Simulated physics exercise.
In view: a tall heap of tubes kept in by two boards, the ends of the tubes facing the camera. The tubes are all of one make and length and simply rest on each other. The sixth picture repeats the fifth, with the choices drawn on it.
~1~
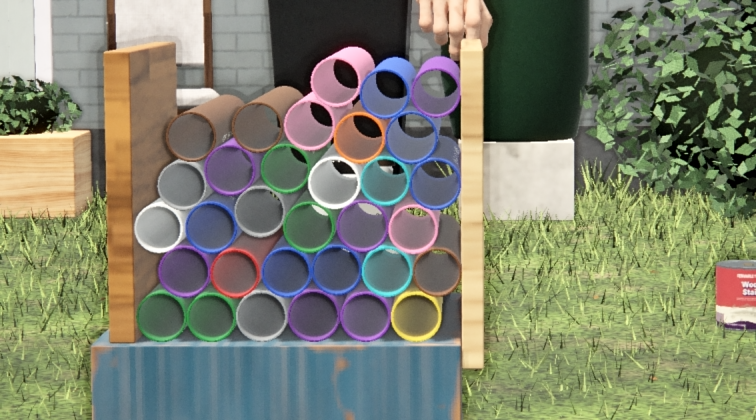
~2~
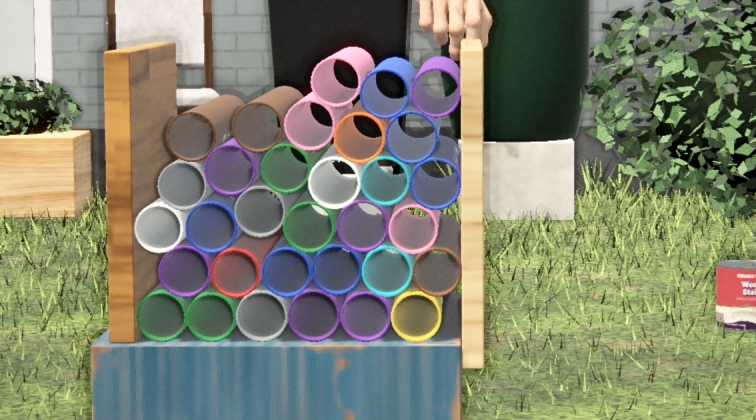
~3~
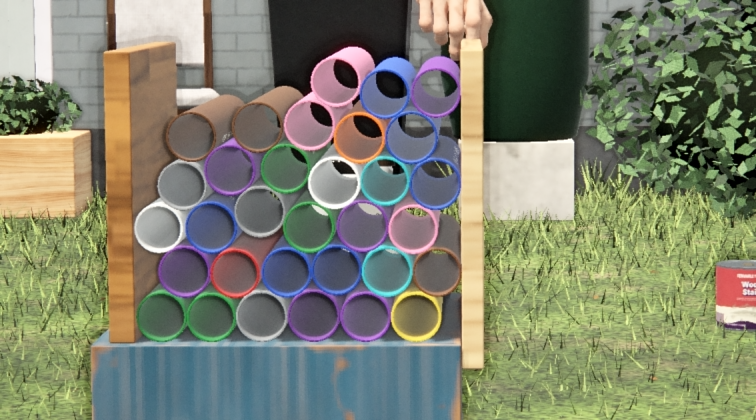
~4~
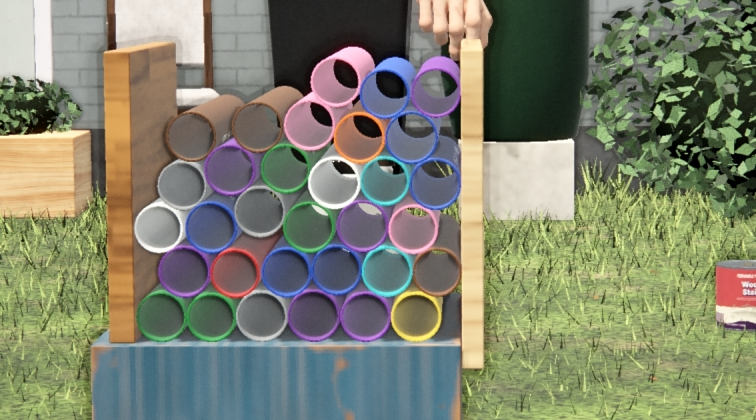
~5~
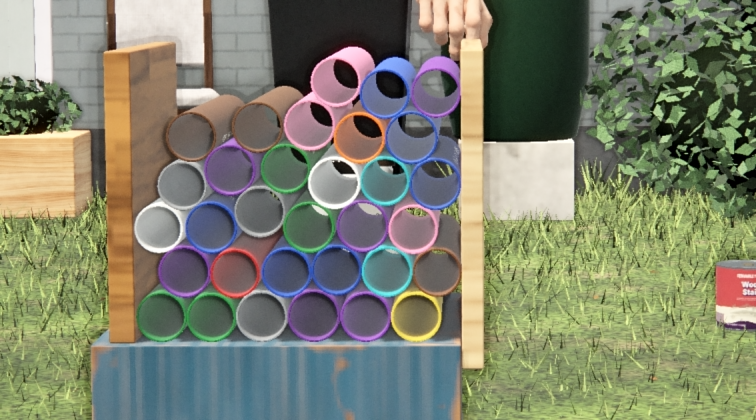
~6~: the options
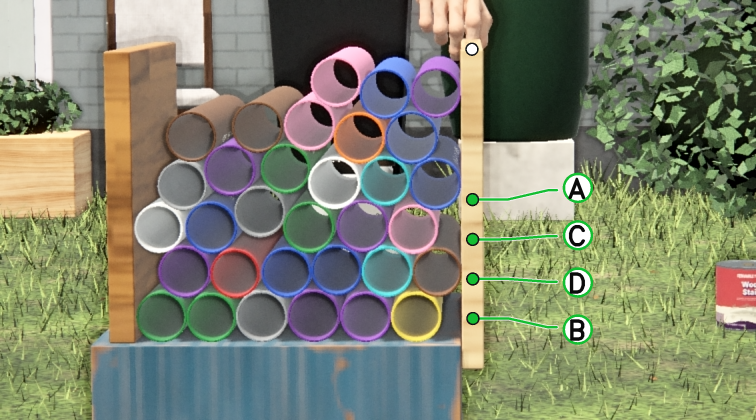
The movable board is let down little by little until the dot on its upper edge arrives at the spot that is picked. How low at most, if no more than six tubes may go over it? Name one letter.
It can be let down to D.
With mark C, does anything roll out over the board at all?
Yes.
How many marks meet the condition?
The number is three.
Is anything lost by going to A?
At A: Yes.
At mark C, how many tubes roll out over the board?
At C the number is four.
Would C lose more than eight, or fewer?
Fewer than eight.
On the marked copy, A at (473, 200); B at (473, 318); C at (473, 239); D at (473, 279); the white dot at (472, 50).
Following D. Soon after the start, top of the board (461, 147).
Later, top of the board (461, 256).
In the end, top of the board (461, 278), four out over the board.
As for the rest, A one out over the board; B more than six out over the board; C four out over the board.
